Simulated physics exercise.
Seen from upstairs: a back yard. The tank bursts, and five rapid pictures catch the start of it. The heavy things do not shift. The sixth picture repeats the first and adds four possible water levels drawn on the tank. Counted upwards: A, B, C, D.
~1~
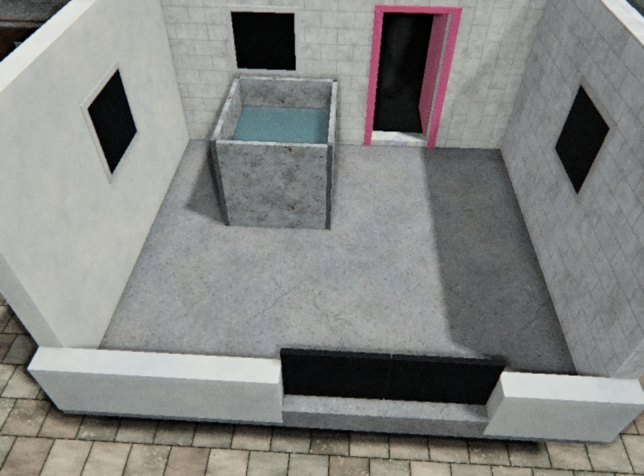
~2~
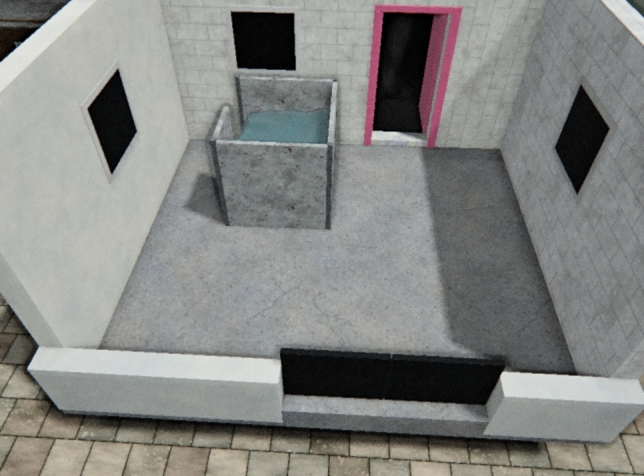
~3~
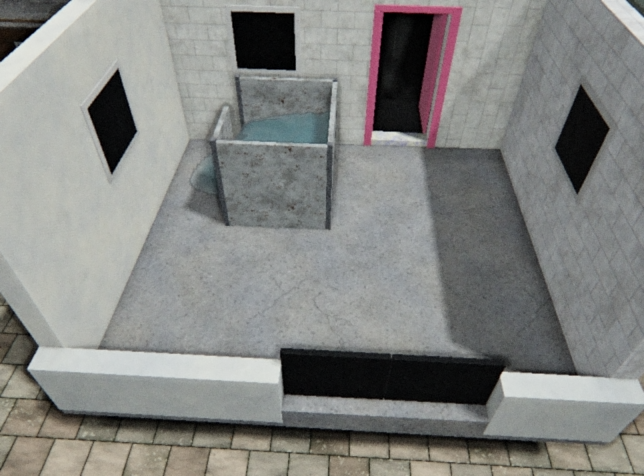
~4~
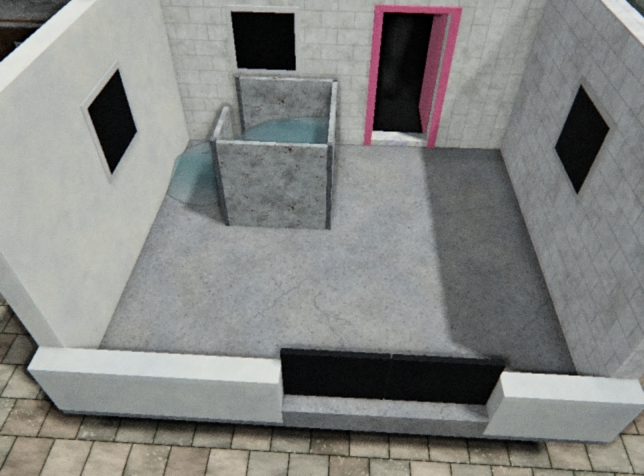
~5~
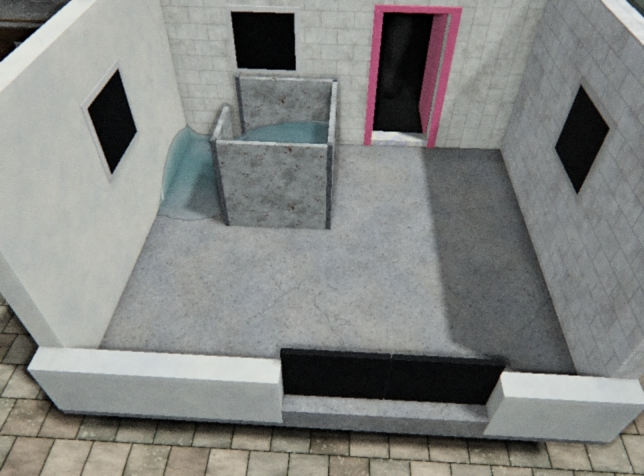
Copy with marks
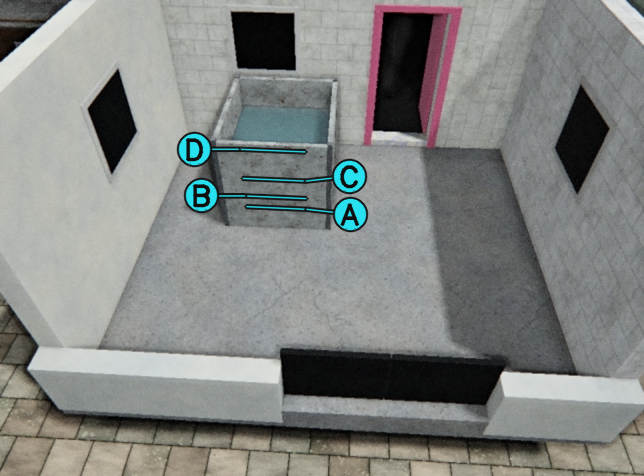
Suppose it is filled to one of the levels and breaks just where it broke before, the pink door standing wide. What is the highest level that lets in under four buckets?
C is the one.
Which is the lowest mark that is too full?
Here it is mark D.
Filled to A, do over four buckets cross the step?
No, that is safe.
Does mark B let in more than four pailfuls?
No, that is safe.
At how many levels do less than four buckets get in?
Three of them.
In cyan, A at (276, 207); B at (275, 197); C at (274, 179); D at (271, 150); from the bottom up A, B, C, D.
Choosing A, nothing gets over.
Choosing B, nothing gets over.
Choosing C, a splash gets over, under a bucket.
Choosing D, about 7 bucketfuls get in.
